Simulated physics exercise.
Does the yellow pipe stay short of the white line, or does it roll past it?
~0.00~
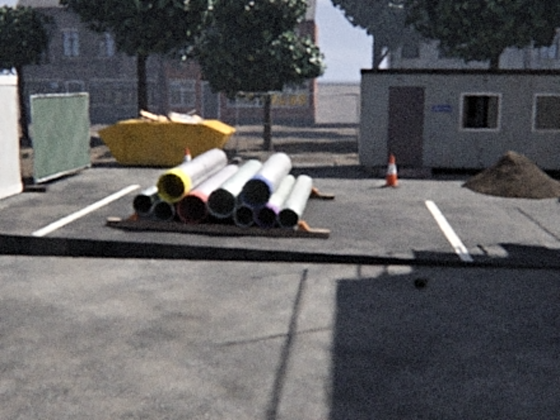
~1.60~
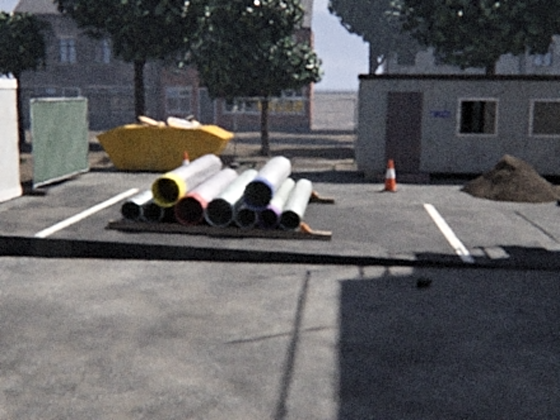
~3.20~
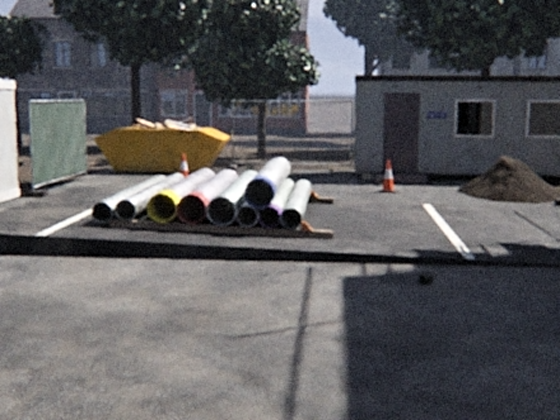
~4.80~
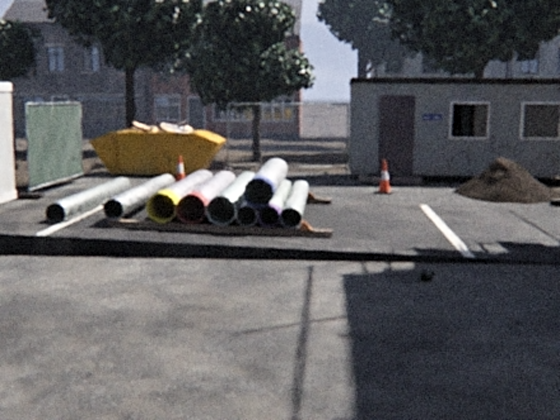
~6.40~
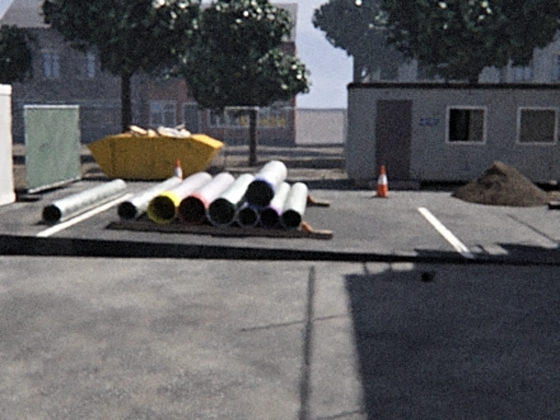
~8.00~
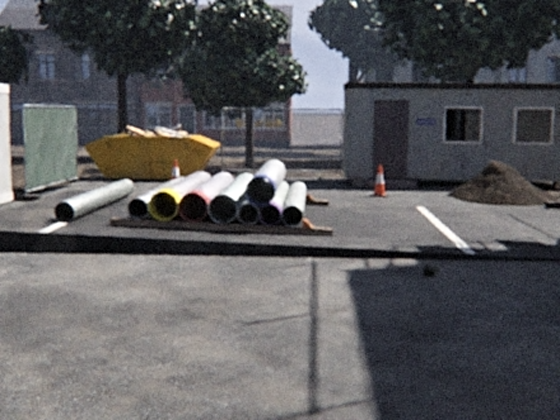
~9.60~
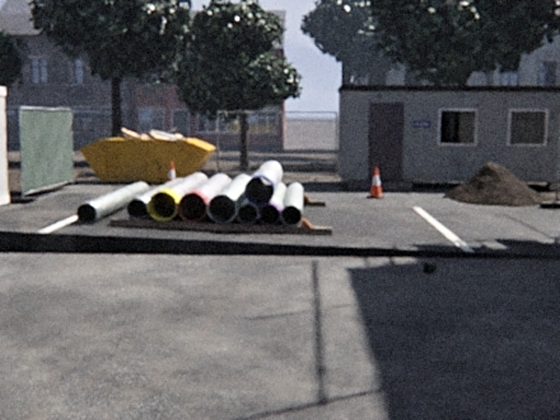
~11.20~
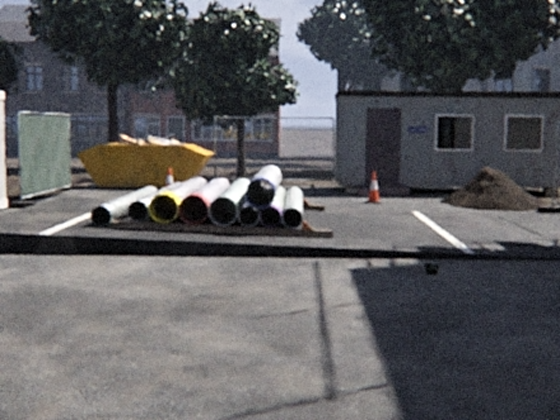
It stays short of the line. The yellow pipe drops down among the others on the bearers and rests there.
